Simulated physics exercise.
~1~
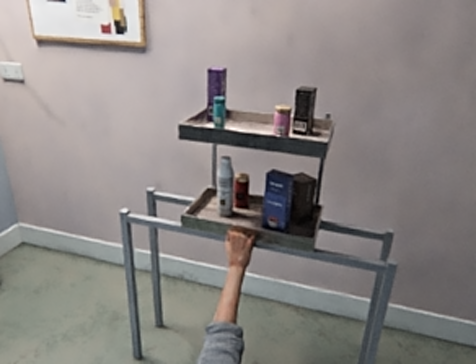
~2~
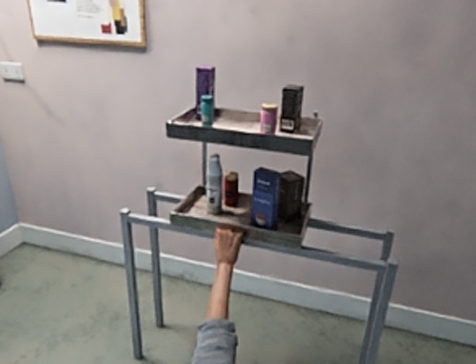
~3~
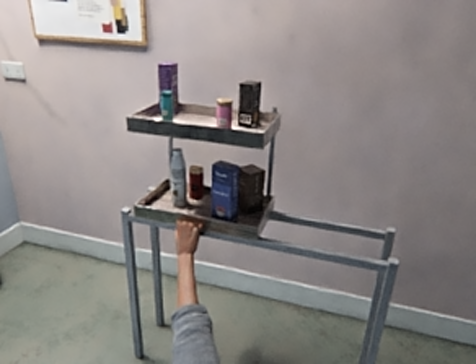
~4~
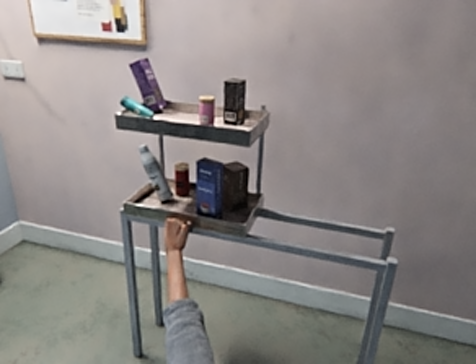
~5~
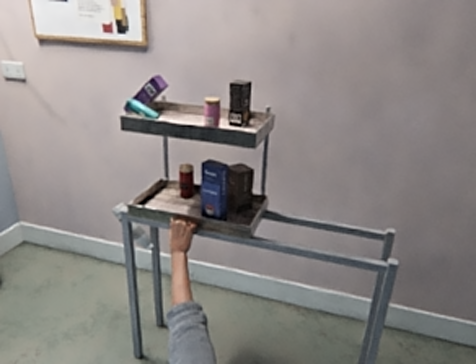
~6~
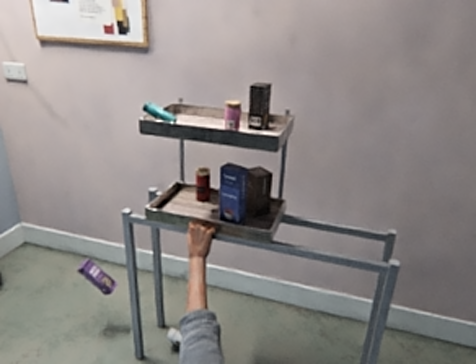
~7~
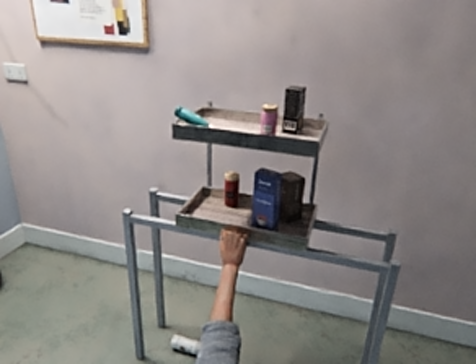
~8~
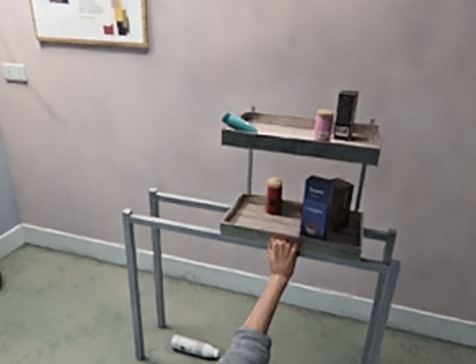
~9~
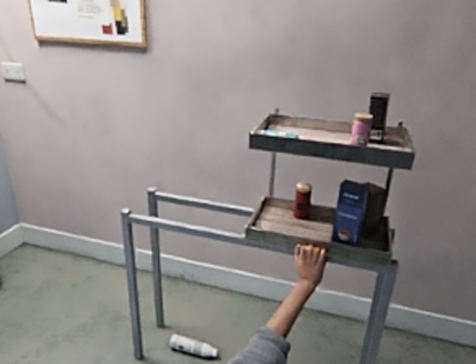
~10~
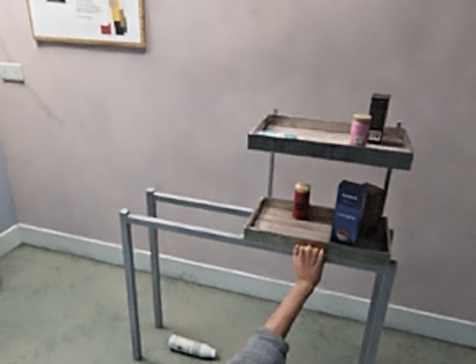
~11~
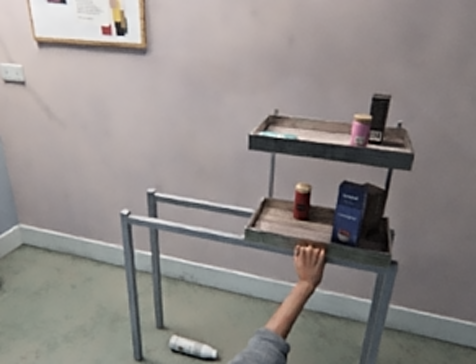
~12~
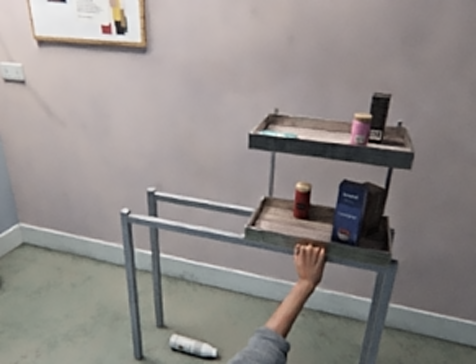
A two-tier wooden tray rides on grey metal rails before a mauve wall, seen from slightly above by a gently swaying camera, with a hand gripping its lower front edge. Purple and black cartons and turquoise and pink shakers stand on top; a white bottle, red jar and dark cartons stand below. The hand shoves the tray left until it halts, tipping the purple carton, turquoise shaker and white bottle. The carton and bottle drop to the floor. The hand then pushes the tray to the right end, where it rests, the shaker lying on top and the black carton upright.
